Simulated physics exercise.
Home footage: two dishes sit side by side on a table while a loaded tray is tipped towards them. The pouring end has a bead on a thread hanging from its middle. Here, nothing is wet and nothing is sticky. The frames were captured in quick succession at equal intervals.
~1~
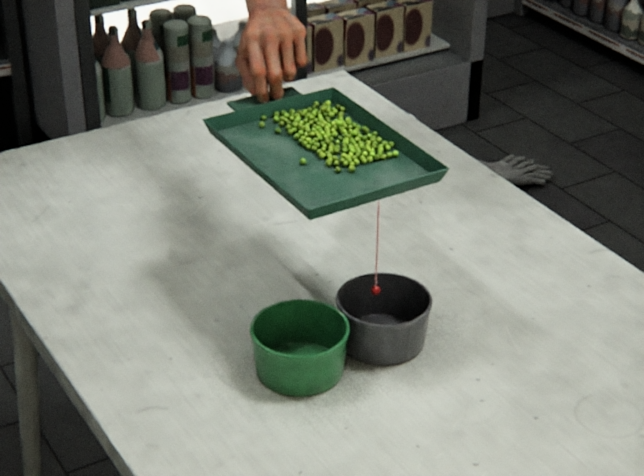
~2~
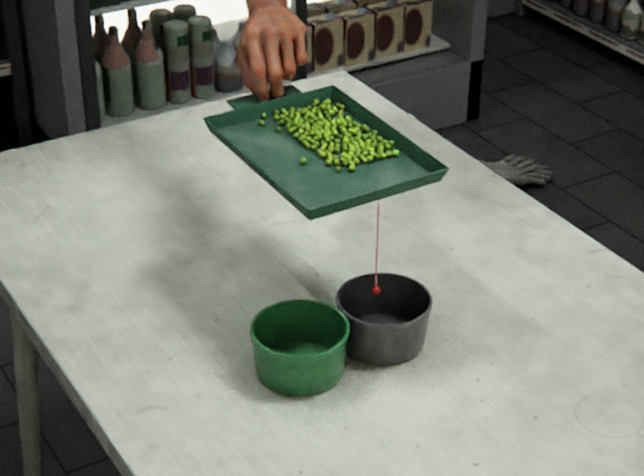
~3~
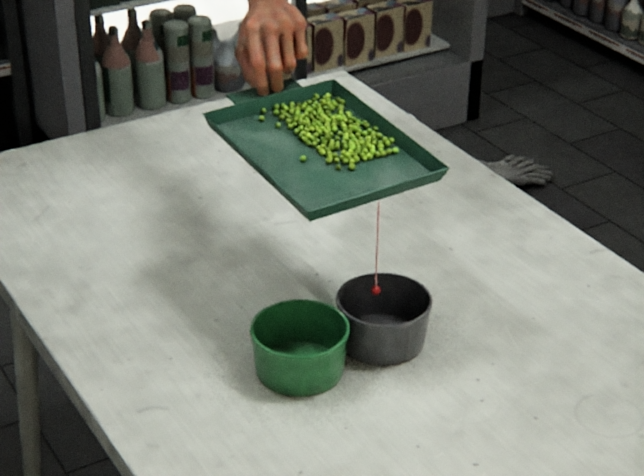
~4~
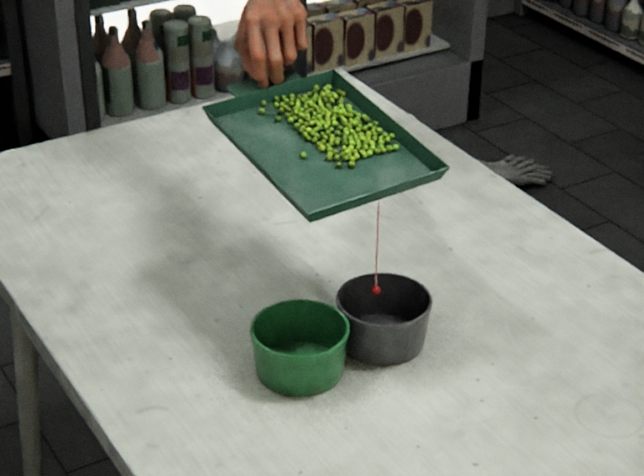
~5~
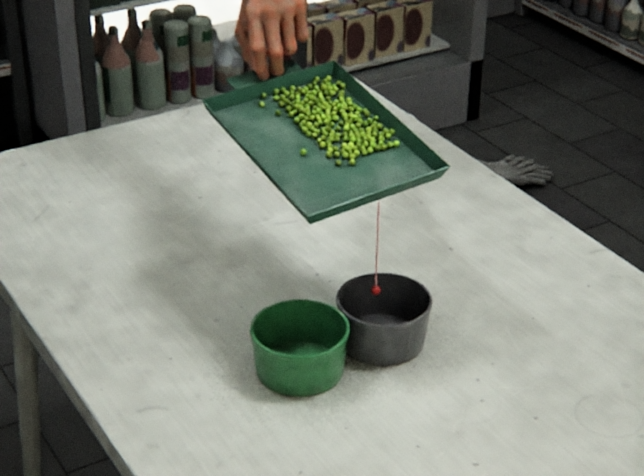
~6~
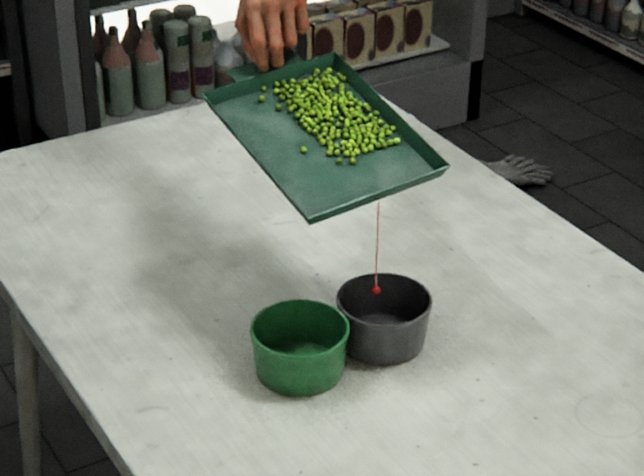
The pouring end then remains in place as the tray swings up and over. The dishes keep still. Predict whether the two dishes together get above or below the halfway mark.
Above.
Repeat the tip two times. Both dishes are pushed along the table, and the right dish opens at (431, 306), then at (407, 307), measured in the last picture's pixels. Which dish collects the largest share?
The first try favours the leftmost one, and the second try favours the leftmost one.
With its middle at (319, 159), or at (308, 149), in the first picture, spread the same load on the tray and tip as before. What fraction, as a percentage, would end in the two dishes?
About 90 %, then about 90 %.
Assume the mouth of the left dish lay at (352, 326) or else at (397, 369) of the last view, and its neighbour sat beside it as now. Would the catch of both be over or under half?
Past half, then shy of half.
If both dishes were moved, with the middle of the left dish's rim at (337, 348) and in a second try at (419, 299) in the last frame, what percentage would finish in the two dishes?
First try: Roughly 90 per cent; second try: Roughly 0 per cent.
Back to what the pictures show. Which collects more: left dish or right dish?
Pick: The one placed left.
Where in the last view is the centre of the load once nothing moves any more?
(307, 370).
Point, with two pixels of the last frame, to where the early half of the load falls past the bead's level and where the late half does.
Earlier half at (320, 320), later half at (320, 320).
Soon after the last picture, tray tipped steeply; most on the tray; a small part in the left dish; a small part outside both; a stray few in the air.
A little later, tray tipped right over; a small part on the tray; about two thirds in the left dish; a stray few in the right dish; a small part outside both; a small part in the air.
Later still, tray tipped past a quarter turn; most in the left dish; a stray few in the right dish; a small part outside both.
At rest, tray tipped past a quarter turn; most in the left dish; a stray few in the right dish; a small part outside both.
